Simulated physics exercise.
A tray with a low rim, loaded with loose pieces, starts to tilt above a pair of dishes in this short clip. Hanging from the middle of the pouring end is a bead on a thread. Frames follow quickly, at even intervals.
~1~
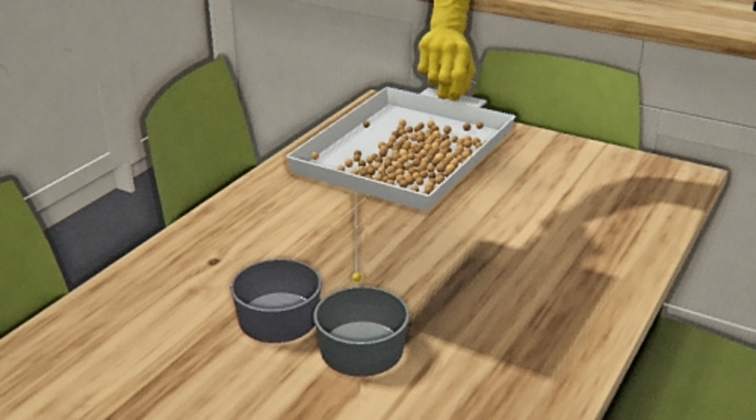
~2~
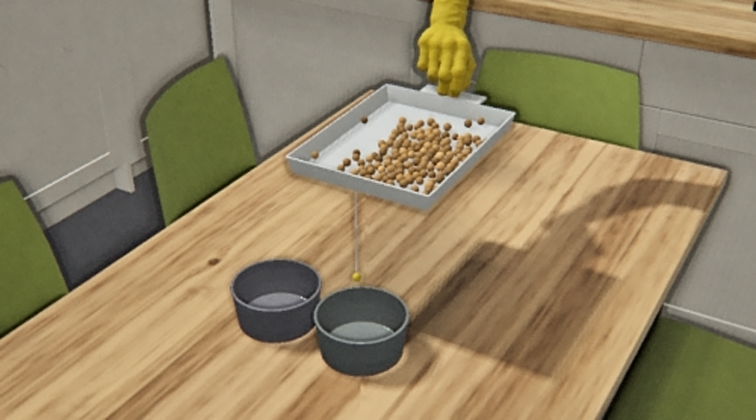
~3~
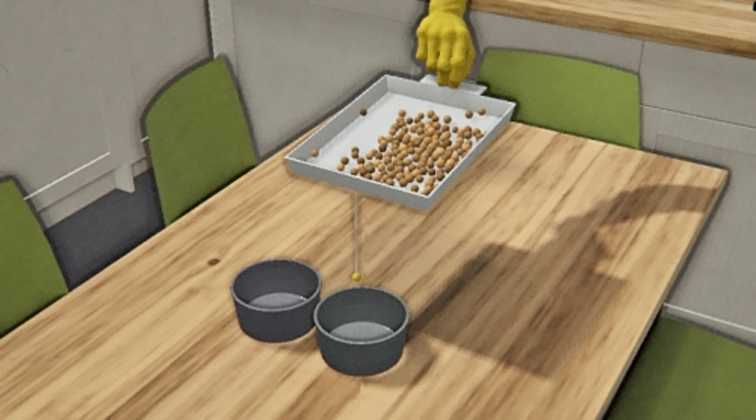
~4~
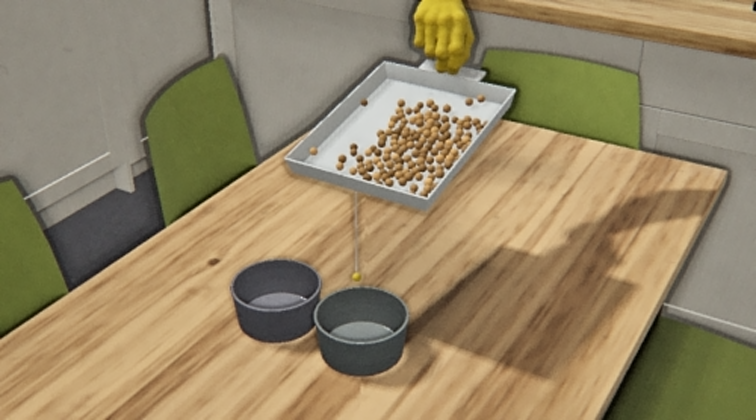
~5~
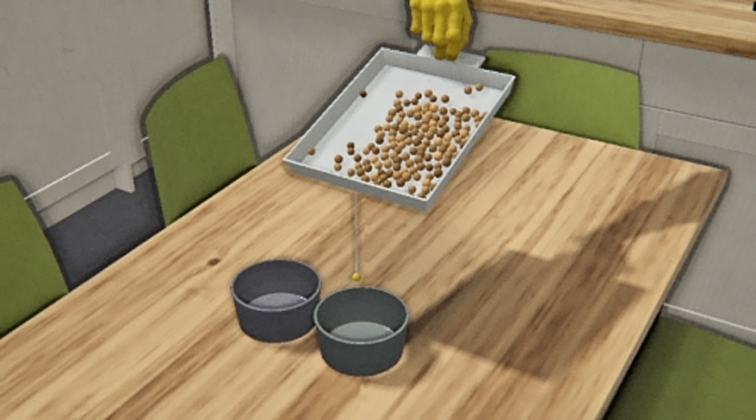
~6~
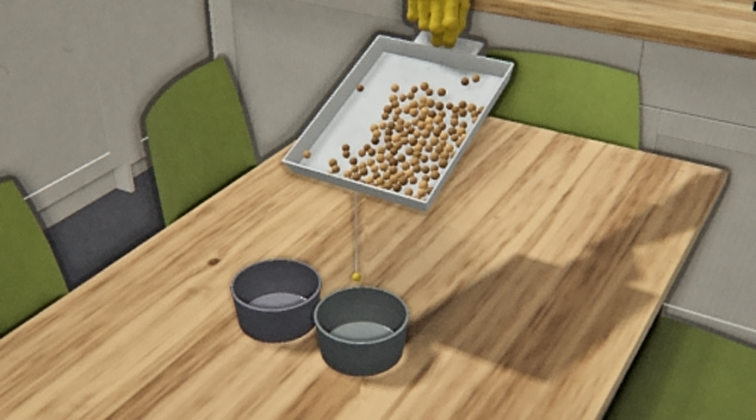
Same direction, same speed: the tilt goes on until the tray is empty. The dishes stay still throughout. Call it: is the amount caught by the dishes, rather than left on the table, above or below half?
Above half.
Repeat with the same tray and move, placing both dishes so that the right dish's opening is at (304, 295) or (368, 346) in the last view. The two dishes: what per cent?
30 %, 80 %.
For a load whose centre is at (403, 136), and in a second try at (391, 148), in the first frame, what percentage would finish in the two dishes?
You'd get 70 % the first time and 70 % the second.
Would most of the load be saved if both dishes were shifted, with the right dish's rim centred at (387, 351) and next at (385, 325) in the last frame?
Result, first place: Exceeding half; second place: Exceeding half.
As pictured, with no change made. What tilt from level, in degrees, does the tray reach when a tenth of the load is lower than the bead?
Tilt: Around 85 degrees.
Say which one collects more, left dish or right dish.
More winds up in the rightward dish.
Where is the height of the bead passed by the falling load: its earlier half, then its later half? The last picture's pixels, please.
I'd place the first part at (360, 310) and the rest at (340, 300).
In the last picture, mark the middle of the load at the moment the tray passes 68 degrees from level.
Roughly (370, 183).
Just after the last frame, tray tipped steeply; almost all on the tray; just a few in the right dish; just a few outside both; about a tenth in the air.
A moment on, tray tipped past a quarter turn; about a tenth on the tray; roughly half in the right dish; about a tenth in the left dish; roughly a quarter outside both; roughly a quarter in the air.
Further on, tray tipped past a quarter turn; roughly half in the right dish; about a tenth in the left dish; roughly a third outside both.
When it is over, tray tipped past a quarter turn; roughly half in the right dish; about a tenth in the left dish; roughly a third outside both.
